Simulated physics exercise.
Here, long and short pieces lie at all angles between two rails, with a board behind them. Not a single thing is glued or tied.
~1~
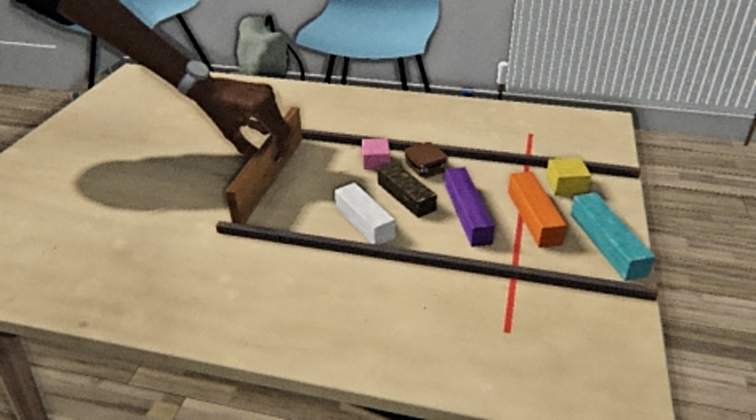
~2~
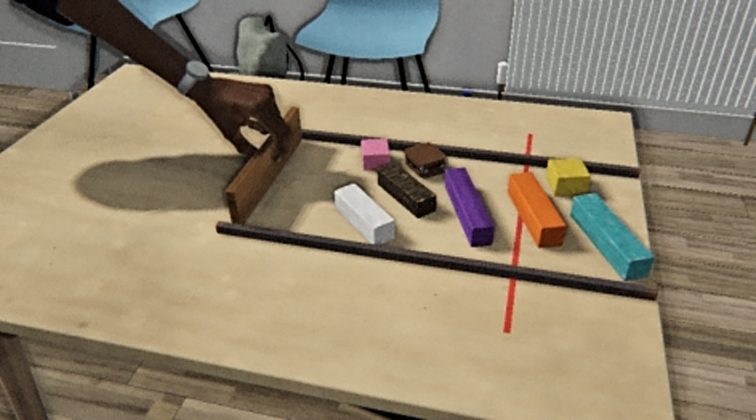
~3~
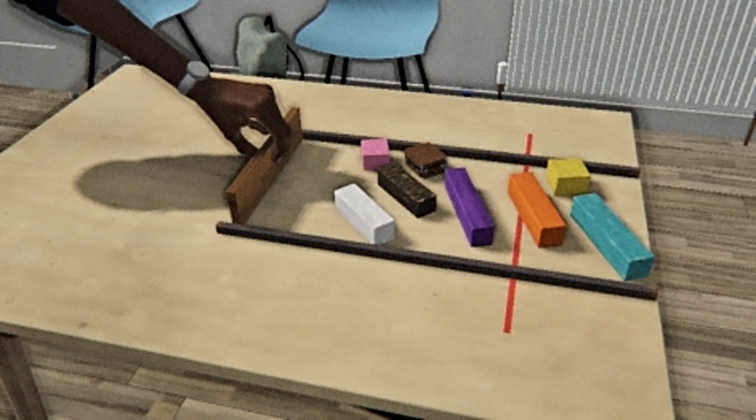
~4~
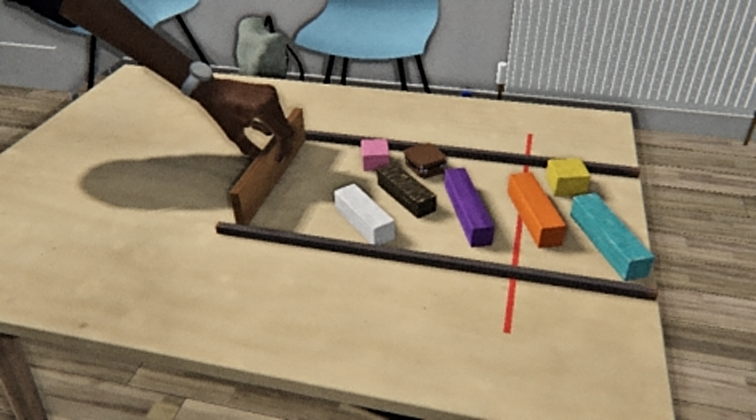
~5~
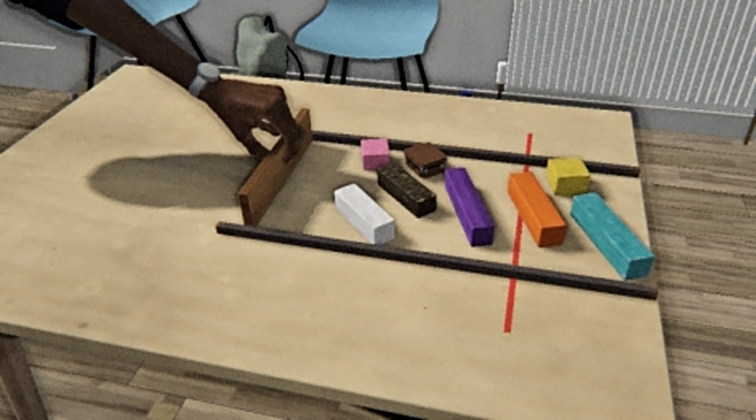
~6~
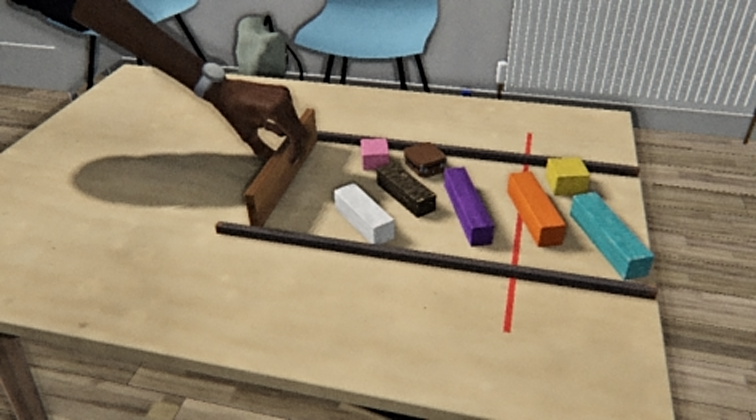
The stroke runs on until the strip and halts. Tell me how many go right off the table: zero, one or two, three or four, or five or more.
Count: Zero.
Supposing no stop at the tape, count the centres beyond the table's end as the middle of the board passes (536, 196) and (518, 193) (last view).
1 and 0.
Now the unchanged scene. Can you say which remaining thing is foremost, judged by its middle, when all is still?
The turquoise bar.
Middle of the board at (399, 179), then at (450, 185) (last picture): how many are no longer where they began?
The counts are 4 and 5.
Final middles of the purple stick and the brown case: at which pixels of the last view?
First (579, 212), then (570, 174).
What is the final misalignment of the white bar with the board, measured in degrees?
About 0 degrees.
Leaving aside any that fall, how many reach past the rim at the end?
1 is the number.
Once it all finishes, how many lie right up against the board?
Count recorded: 3.
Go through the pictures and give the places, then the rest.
The first picture shows turquoise bar (610, 234); yellow block (568, 177); orange stick (535, 208); board (269, 162); tape (521, 213).
The second picture shows yellow block (568, 177); purple stick (468, 205).
The third picture shows orange stick (535, 208); brown case (425, 161).
The fourth picture shows turquoise bar (609, 235); board (272, 163).
The fifth picture shows yellow block (568, 177); black bar (406, 189).
The sixth picture shows turquoise bar (609, 234); yellow block (567, 176); orange stick (535, 207); board (285, 164); tape (521, 212).
Soon after, none off yet; turquoise bar at rest near (609, 234); yellow block at rest near (567, 176); orange stick at rest near (535, 207).
At rest, the number that fall off is zero.
